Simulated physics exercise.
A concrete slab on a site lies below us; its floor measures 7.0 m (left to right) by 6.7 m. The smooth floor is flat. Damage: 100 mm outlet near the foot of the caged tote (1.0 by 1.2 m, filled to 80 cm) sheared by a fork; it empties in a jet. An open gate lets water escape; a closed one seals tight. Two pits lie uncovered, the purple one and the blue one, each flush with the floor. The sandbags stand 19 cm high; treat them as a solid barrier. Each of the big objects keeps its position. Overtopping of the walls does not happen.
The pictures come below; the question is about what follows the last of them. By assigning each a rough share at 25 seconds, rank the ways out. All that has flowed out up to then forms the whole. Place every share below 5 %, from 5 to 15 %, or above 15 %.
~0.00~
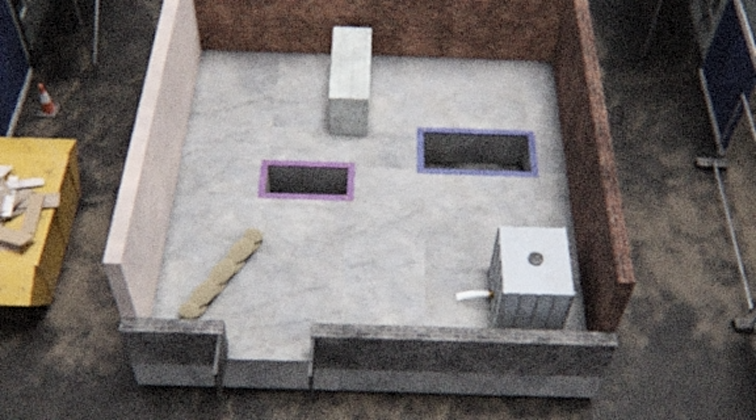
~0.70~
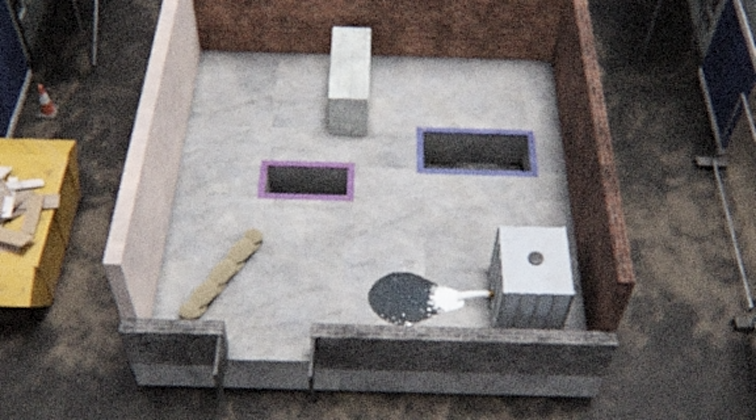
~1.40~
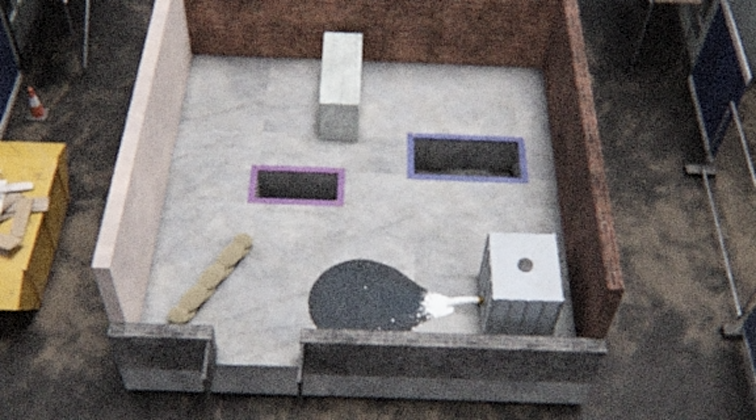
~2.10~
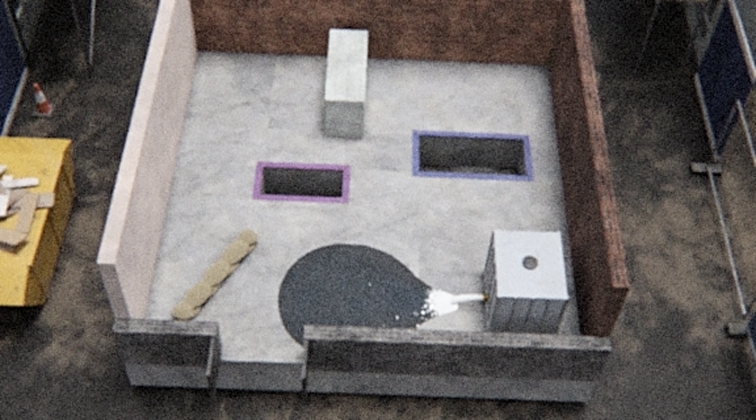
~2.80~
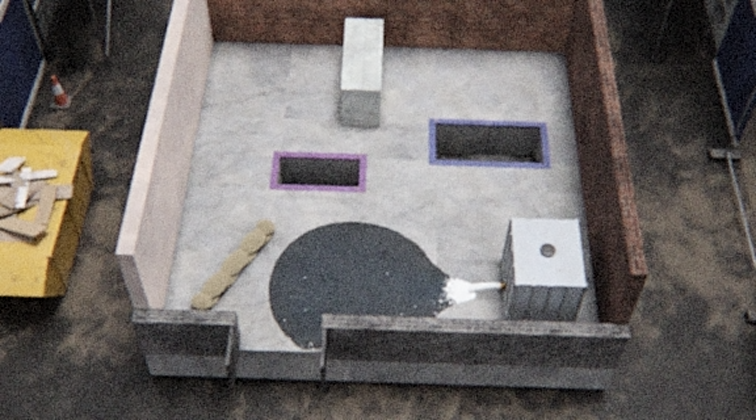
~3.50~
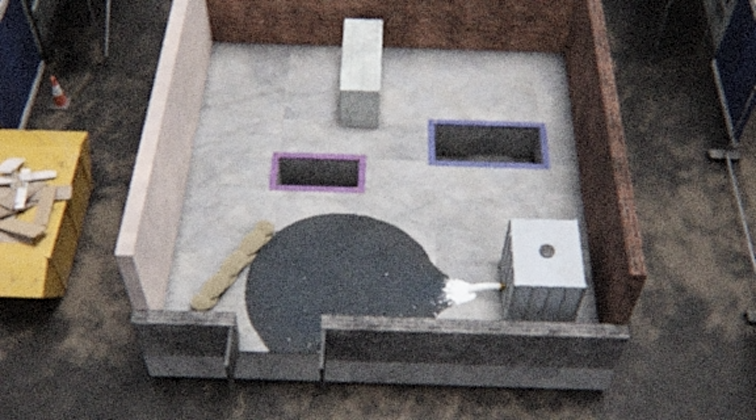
The share of the gate opening is over 15 %. The share of the purple pit is over 15 %. The share of the blue pit is less than 5 %.
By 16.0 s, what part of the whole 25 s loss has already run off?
About 50 %.
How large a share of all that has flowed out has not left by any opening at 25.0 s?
Roughly 56 percent of it is still there.
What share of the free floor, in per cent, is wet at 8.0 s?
Roughly 25 per cent.
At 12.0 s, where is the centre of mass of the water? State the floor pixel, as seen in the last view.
The water's centre sits near (306, 276).
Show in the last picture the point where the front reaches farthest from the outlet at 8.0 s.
You'll find it close to (159, 334) in the last picture.
After 5.0 s water covers 20 % of the floor and is deepest (5 cm) near (467, 295); gone so far, the gate opening 1 %, the purple pit 0 %, the blue pit 0 %.
After 8.0 s water covers 25 % of the floor and is deepest (5 cm) near (467, 295); gone so far, the gate opening 3 %, the purple pit 1 %, the blue pit 0 %.
After 12.0 s water covers 30 % of the floor and is deepest (5 cm) near (467, 295); gone so far, the gate opening 7 %, the purple pit 4 %, the blue pit 0 %.
After 16.0 s water covers 35 % of the floor and is deepest (4 cm) near (467, 295); gone so far, the gate opening 13 %, the purple pit 9 %, the blue pit 0 %.
After 25.0 s water covers 50 % of the floor and is deepest (4 cm) near (467, 295); gone so far, the gate opening 24 %, the purple pit 20 %, the blue pit 0 %.
